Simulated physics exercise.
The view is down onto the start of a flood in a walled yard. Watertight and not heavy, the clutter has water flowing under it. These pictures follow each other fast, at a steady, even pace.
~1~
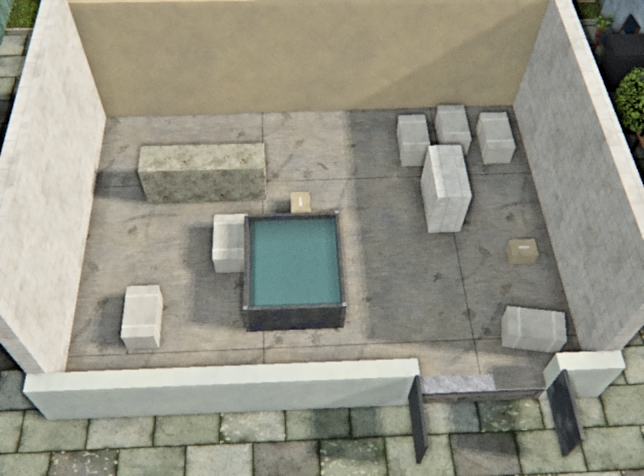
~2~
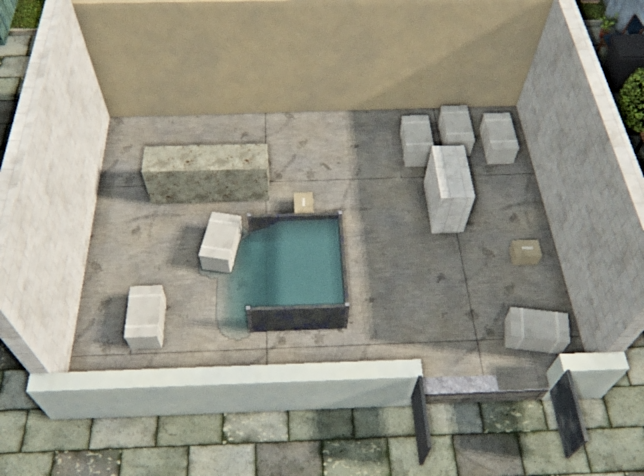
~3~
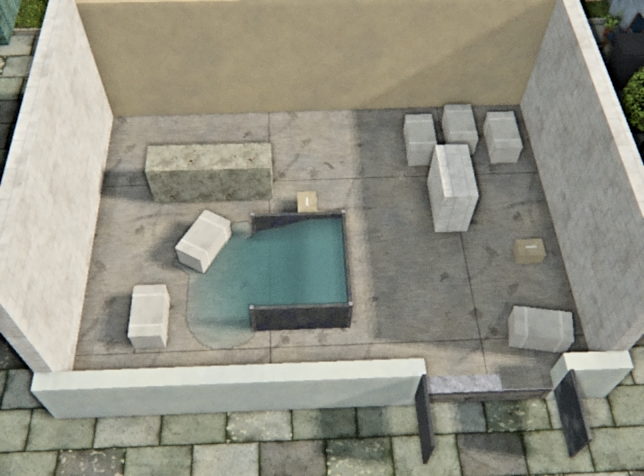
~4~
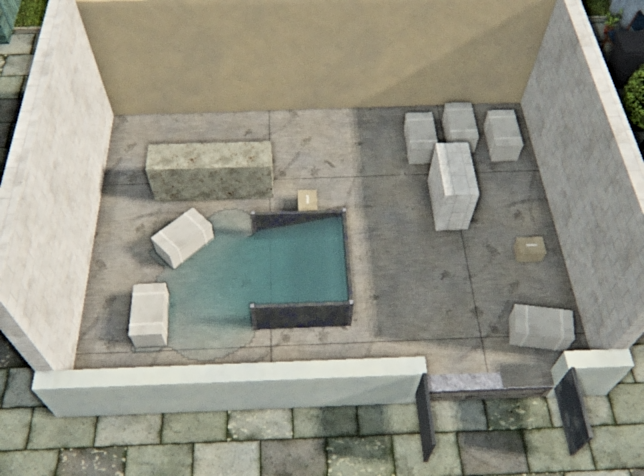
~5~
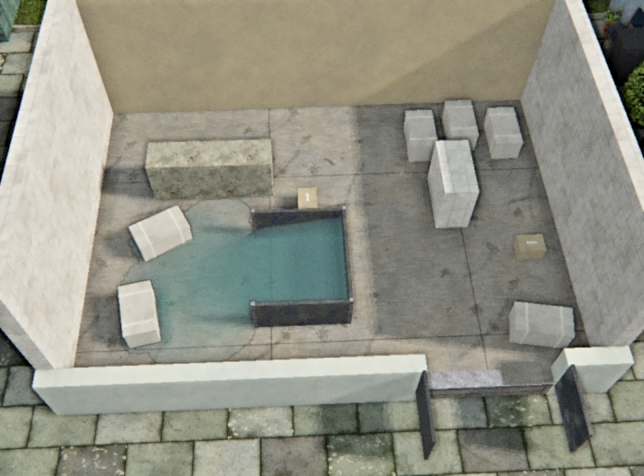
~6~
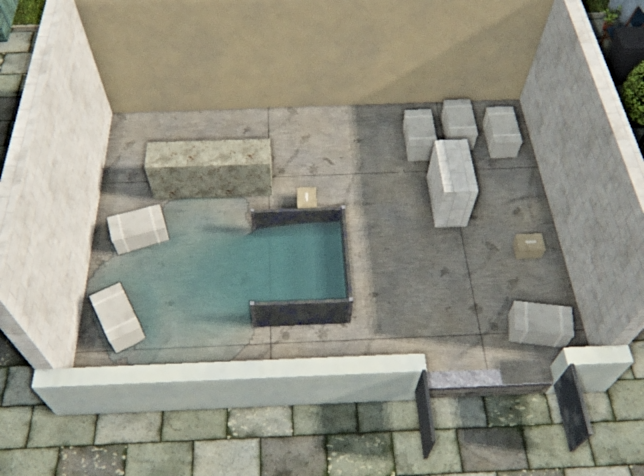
Teal water spreads leftward from an open-sided tank across the floor of a walled yard, pushing the pale block beside it left and turning it. The sheet widens around a second pale block near the front, which then tilts and shifts left too, while the boxes on the right stay put.
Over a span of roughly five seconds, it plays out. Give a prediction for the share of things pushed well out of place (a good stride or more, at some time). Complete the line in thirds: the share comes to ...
The share comes to less than a third.
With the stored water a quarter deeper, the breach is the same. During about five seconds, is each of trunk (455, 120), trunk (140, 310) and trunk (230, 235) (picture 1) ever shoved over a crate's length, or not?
Item by item: Missed the mark, then cleared the mark, then cleared the mark.
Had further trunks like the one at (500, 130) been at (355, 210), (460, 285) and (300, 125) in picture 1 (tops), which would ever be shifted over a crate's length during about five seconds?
Twin one: Barely shifts; twin two: Barely shifts; twin three: Barely shifts.
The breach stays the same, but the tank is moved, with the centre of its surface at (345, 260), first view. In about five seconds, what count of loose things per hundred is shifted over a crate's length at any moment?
Near 20 in a hundred.
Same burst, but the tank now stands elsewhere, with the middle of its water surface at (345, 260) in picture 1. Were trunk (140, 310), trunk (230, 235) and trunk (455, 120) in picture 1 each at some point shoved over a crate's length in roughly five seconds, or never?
Item one travelled far enough, item two travelled far enough, item three not displaced far.
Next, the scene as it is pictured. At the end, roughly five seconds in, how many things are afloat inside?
1 in total.
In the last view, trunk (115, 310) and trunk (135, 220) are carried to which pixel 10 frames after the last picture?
Close to pixel (96, 331) and pixel (121, 186).
A moment on, 2 of 8 are well off their spots; 0 afloat.
Next, 2 of 8 are well off their spots; 2 afloat.
Later, 1 of 8 are well off their spots; 2 afloat.
In the end, 2 of 8 are well off their spots, and 2 have been at some point; 1 afloat.
